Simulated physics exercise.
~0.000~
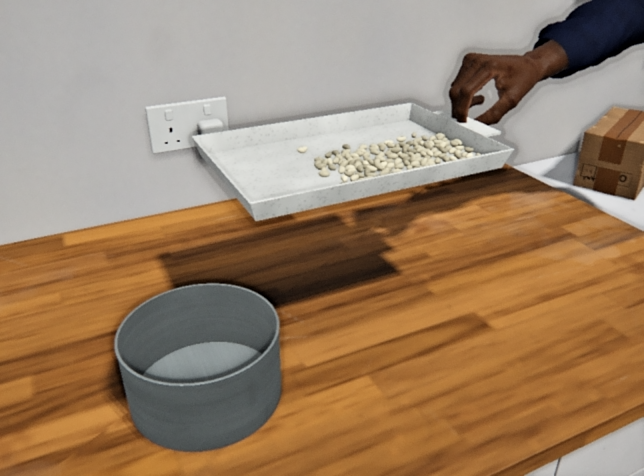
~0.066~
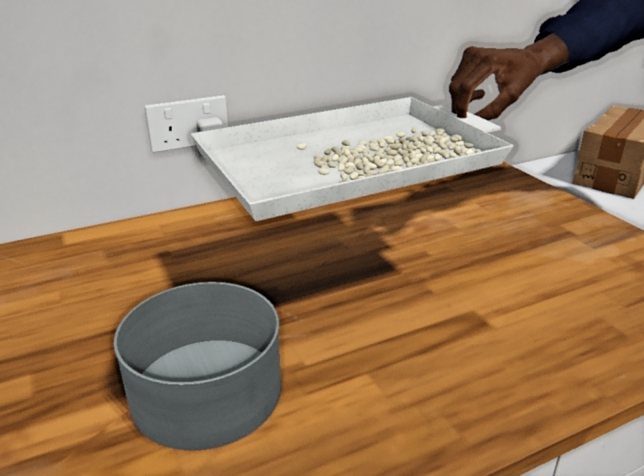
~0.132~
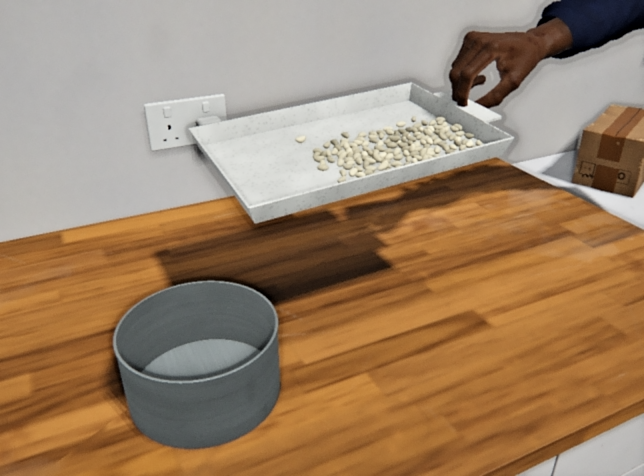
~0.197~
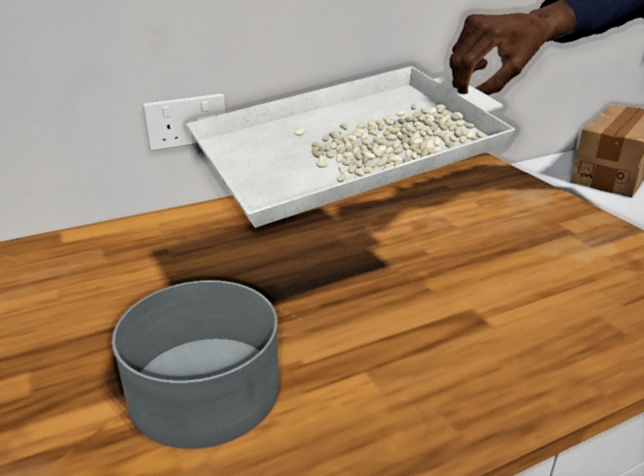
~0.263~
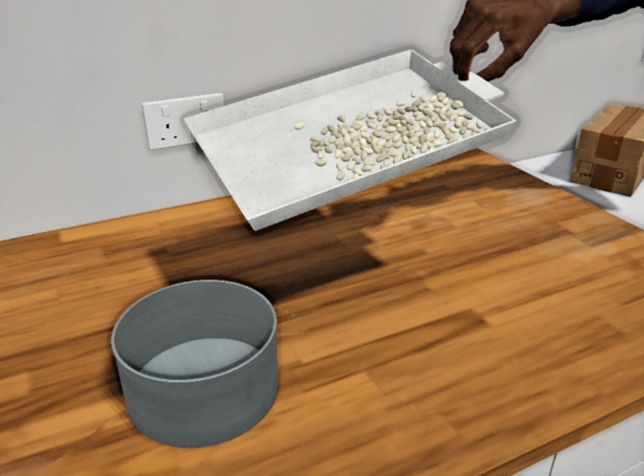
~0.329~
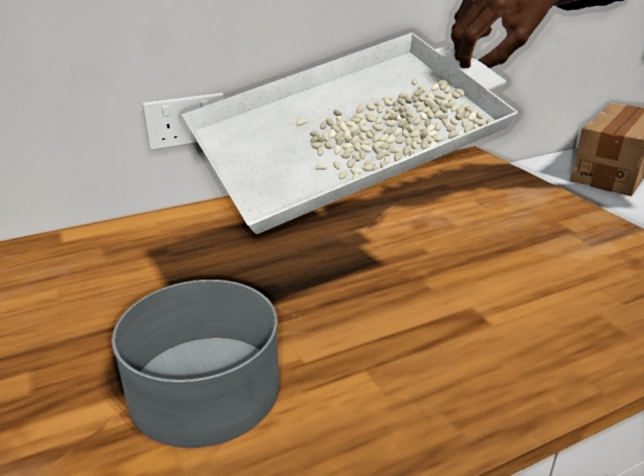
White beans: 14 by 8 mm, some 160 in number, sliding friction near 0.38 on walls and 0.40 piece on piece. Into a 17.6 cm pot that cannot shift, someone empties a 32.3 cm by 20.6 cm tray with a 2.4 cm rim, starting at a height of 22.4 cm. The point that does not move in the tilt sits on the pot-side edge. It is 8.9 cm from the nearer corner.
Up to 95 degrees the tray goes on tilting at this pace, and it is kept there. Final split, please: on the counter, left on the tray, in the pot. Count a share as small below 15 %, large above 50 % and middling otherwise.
Counter: Middling. Tray: Small. Pot: Large.
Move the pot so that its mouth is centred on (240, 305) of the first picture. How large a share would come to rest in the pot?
The share would be some 95 per cent.
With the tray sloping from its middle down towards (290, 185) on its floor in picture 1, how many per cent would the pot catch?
Something like 100 per cent of the pieces.
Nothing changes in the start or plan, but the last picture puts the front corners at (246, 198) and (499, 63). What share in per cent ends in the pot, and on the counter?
Final per cent - pot 70, counter 30.
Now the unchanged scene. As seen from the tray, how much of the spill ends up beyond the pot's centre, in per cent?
Around 10 in a hundred.
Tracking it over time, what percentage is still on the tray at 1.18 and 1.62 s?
50 then 0.
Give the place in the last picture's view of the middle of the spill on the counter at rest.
Around (333, 400).
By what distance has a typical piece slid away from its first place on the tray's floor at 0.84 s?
Roughly 11 cm.
After 0.84 s, tilt 55 degrees; the tray holds 95 %, the pot 0 %.
After 1.18 s, tilt 79 degrees; the tray holds 50 %, the pot 25 %.
After 1.62 s, tilt 95 degrees; the tray holds 0 %, the pot 70 %.
At rest (2.8 s), counter 30 %, tray 0 %, pot 70 %.
